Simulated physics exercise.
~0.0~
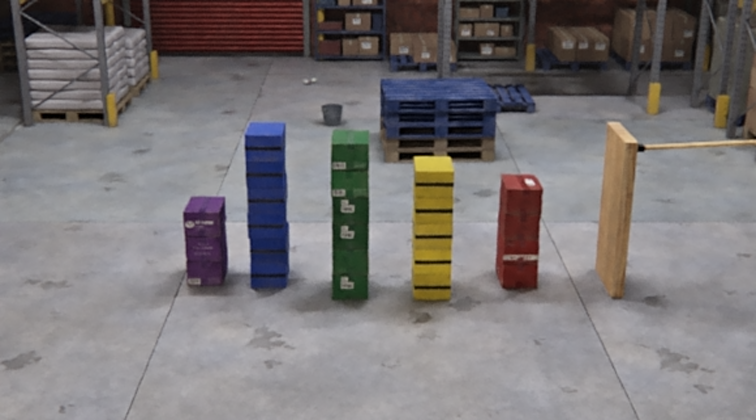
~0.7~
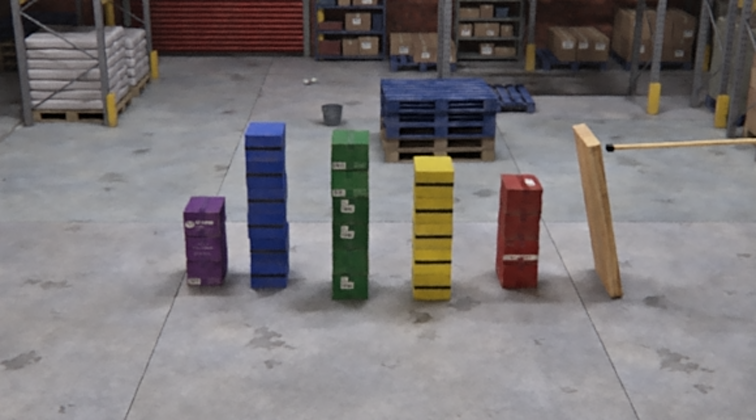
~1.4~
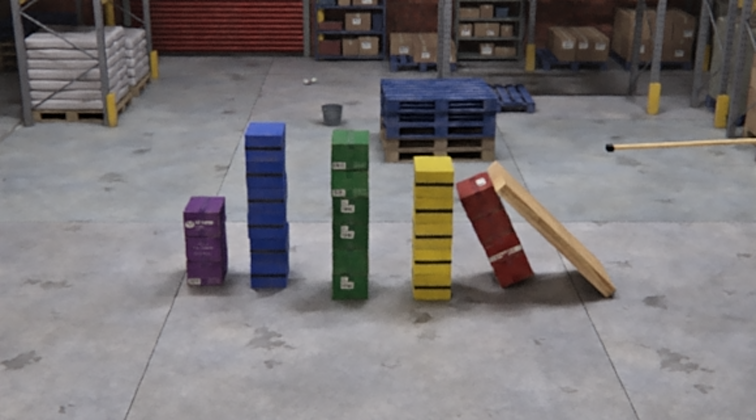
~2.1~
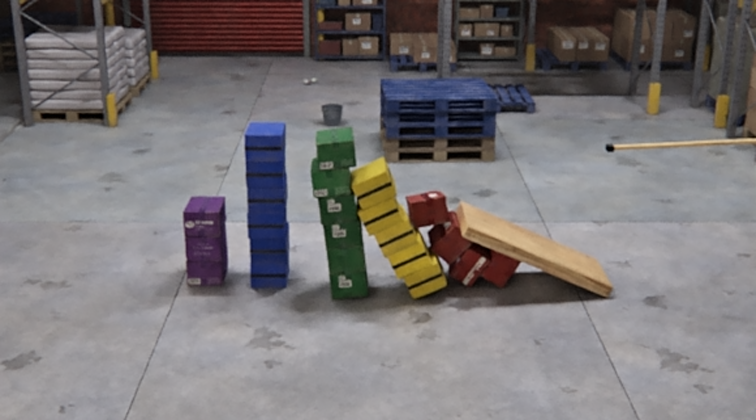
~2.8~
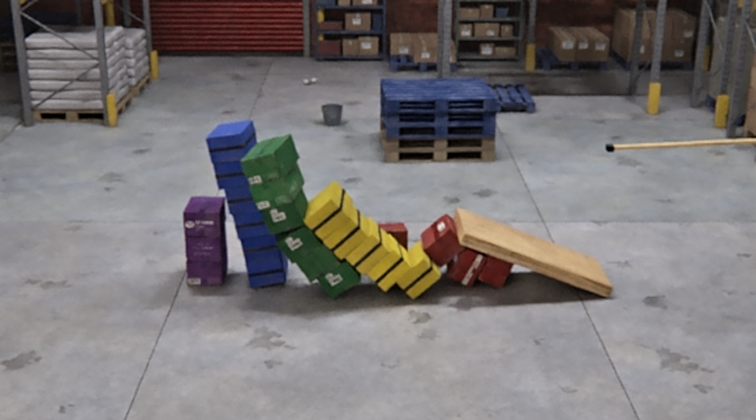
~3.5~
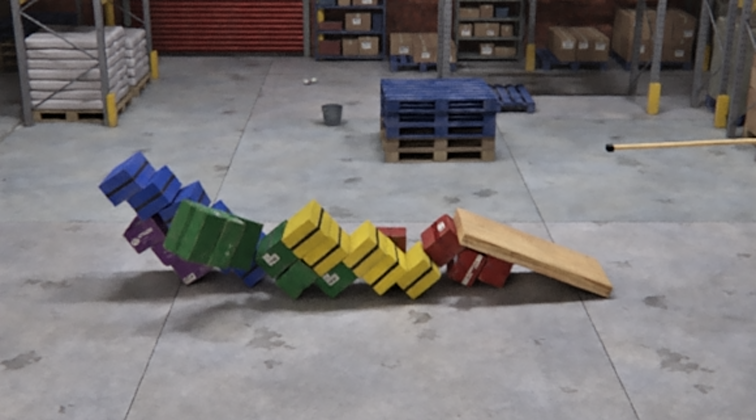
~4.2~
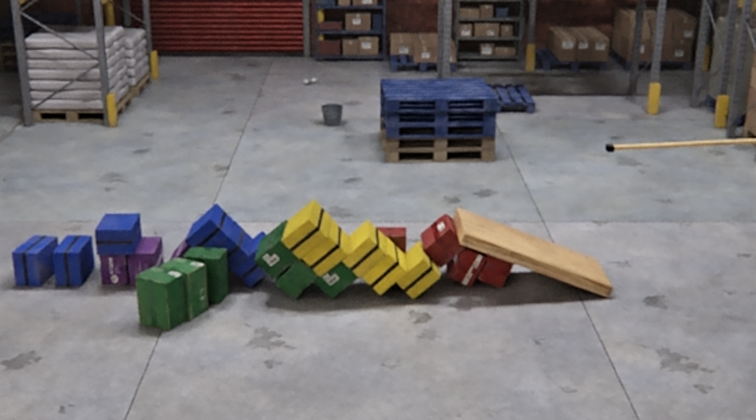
On a warehouse floor, a pole pushed a wooden board over onto a red stack of boxes, which toppled leftward into the yellow, green, blue and purple stacks in turn, until all five lay collapsed and the board rested slanted on red boxes.
